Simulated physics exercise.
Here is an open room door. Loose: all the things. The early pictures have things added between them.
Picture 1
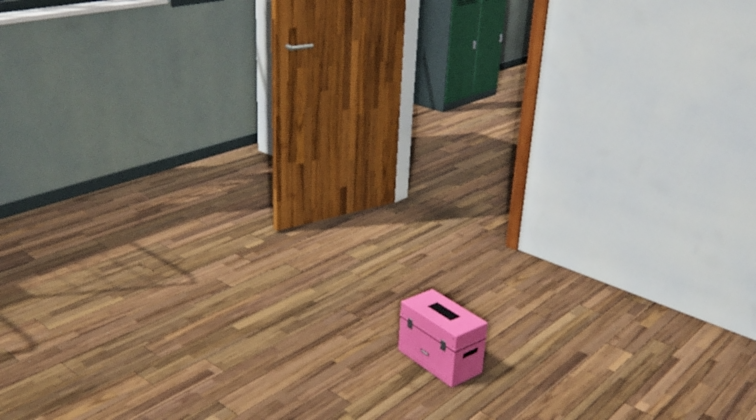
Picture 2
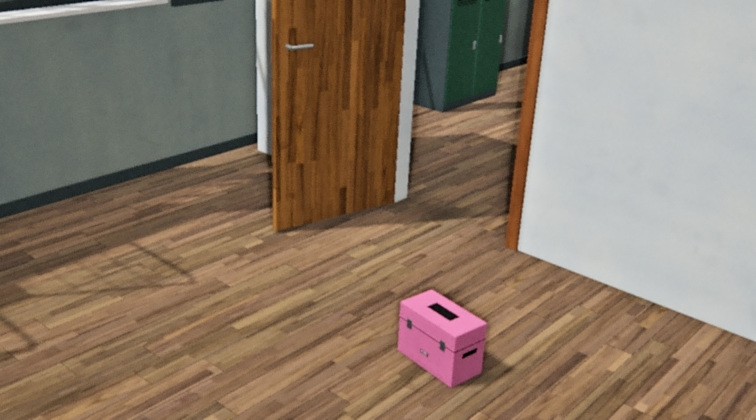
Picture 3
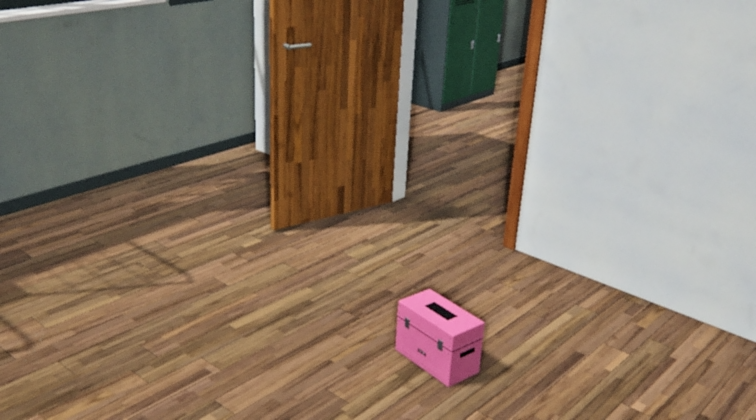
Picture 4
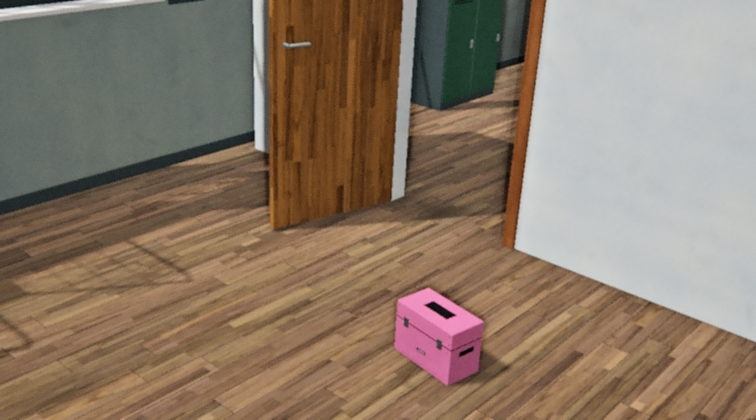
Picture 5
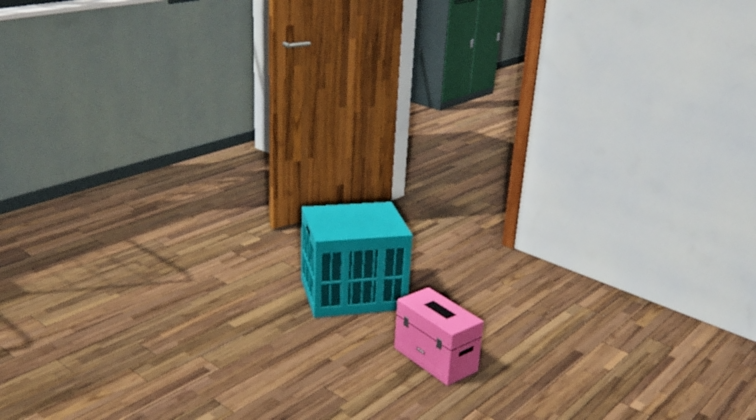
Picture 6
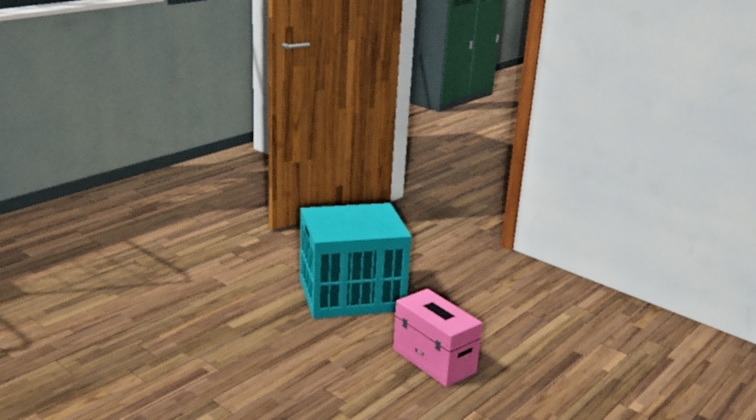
A room with a wood-plank floor is seen from above at an angle, with grey walls at left and a white wall at right. A brown wooden door stands wide open near the centre, green lockers beyond it, and a pink toolbox sits on the floor in front. The door and toolbox stay still while a turquoise crate suddenly appears behind and left of the toolbox, the view barely shifting.
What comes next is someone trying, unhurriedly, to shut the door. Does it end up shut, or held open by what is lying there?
When it's pushed, the door meets no obstruction on the way.
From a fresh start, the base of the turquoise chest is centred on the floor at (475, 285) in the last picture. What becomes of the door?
It then comes fully to.
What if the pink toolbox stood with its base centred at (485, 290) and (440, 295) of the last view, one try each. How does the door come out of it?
The door meets the jamb the first time and meets the jamb the second time.
Then, 0.60 s past the last view, door 87° open.
Then, 1.10 s past the last view, door 59° open.
Then, 1.50 s past the last view, door 35° open.
Then, 1.90 s past the last view, door 11° open.
Finally, door 0° open; both still in place. Final places as the last picture's camera would see them, turquoise chest near (353, 259).
